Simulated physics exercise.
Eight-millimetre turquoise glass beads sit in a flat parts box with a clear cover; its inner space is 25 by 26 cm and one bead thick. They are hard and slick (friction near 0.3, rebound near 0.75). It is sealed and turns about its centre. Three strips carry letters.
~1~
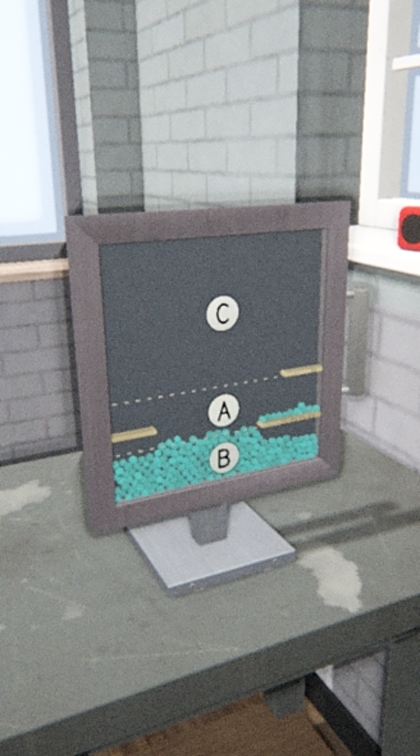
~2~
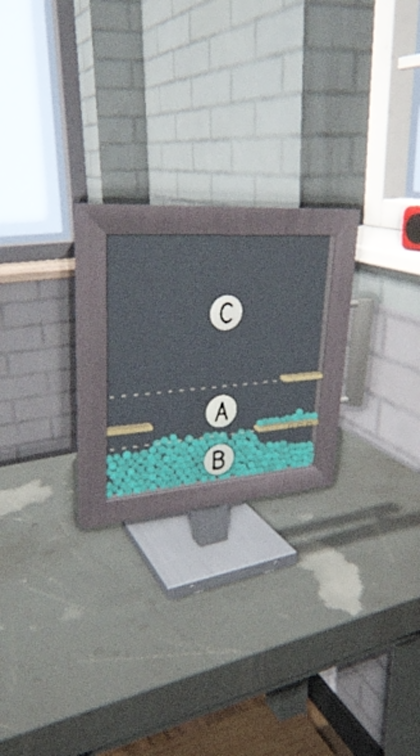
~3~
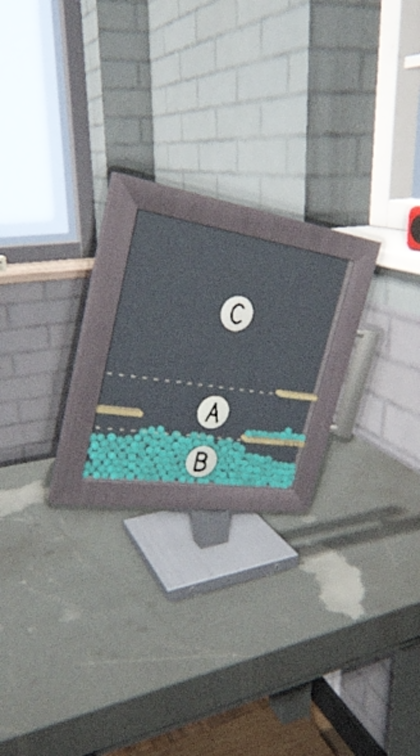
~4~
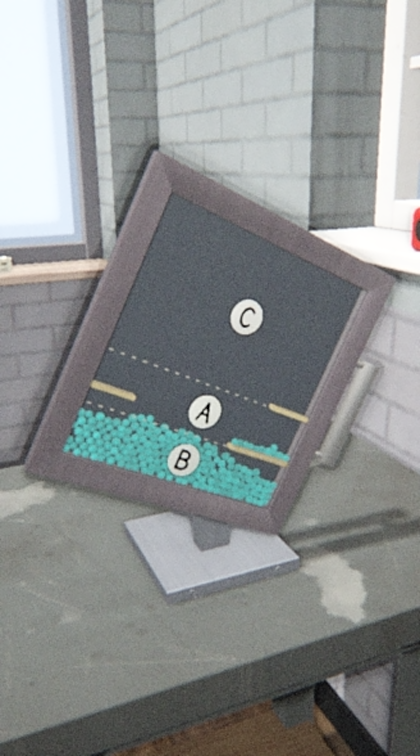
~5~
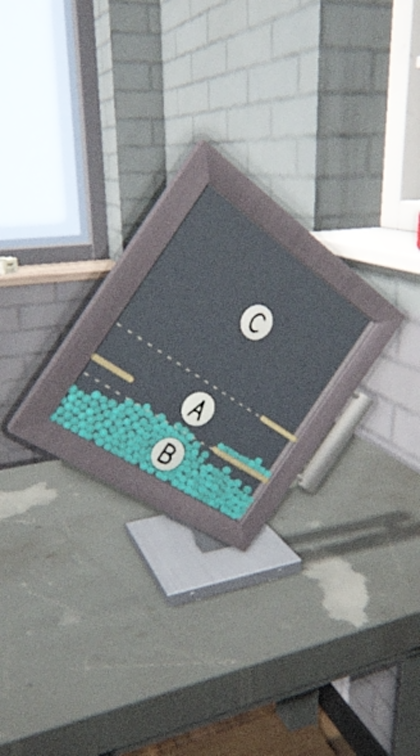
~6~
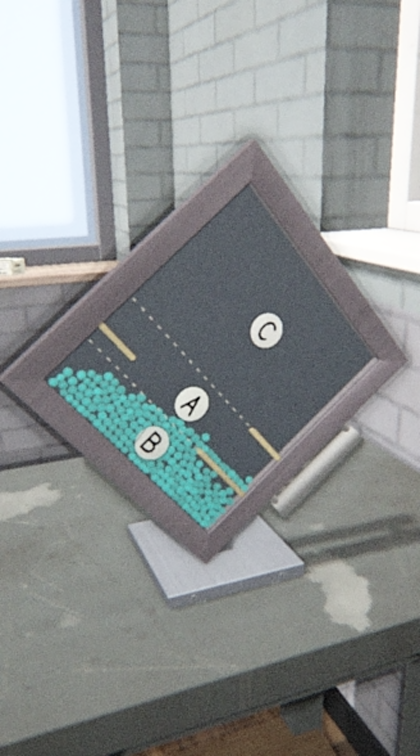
At first, a framed dark panel marked A, B and C stands level on a grey bench, turquoise beads heaped along its bottom and on a right-hand ledge. It then turns steadily clockwise, and the beads tilt with it, finally lying in a steep slope down its lower-left side.
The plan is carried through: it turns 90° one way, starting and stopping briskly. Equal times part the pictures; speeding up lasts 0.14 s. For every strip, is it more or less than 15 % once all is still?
A: More; B: More; C: More than 15 %.
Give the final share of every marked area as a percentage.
Strip A: 25; strip B: 45; strip C: 30.
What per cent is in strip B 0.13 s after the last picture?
Roughly 80 per cent.
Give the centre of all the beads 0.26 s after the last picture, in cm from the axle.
About 8 cm left and 6 cm below.
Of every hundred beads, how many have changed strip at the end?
Roughly 50 per cent.
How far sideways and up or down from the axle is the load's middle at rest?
About 5 cm left and 9 cm below.
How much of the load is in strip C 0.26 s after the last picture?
Some 5 per cent.
Then, 0.13 s after the last picture, it stands 68° clockwise; the beads' middle is 8 cm left of and 7 cm below the centre; A 20 %, B 80 %.
Then, 0.26 s after the last picture, it stands 84° clockwise; the beads' middle is 8 cm left of and 6 cm below the centre; A 30 %, B 65 %, C 5 %.
Then, 0.37 s after the last picture, it stands 90° clockwise; the beads' middle is 8 cm left of and 7 cm below the centre; A 35 %, B 60 %, C 10 %.
At rest 2.1 s after the last picture, it stands 90° clockwise; A 25 %, B 45 %, C 30 %.
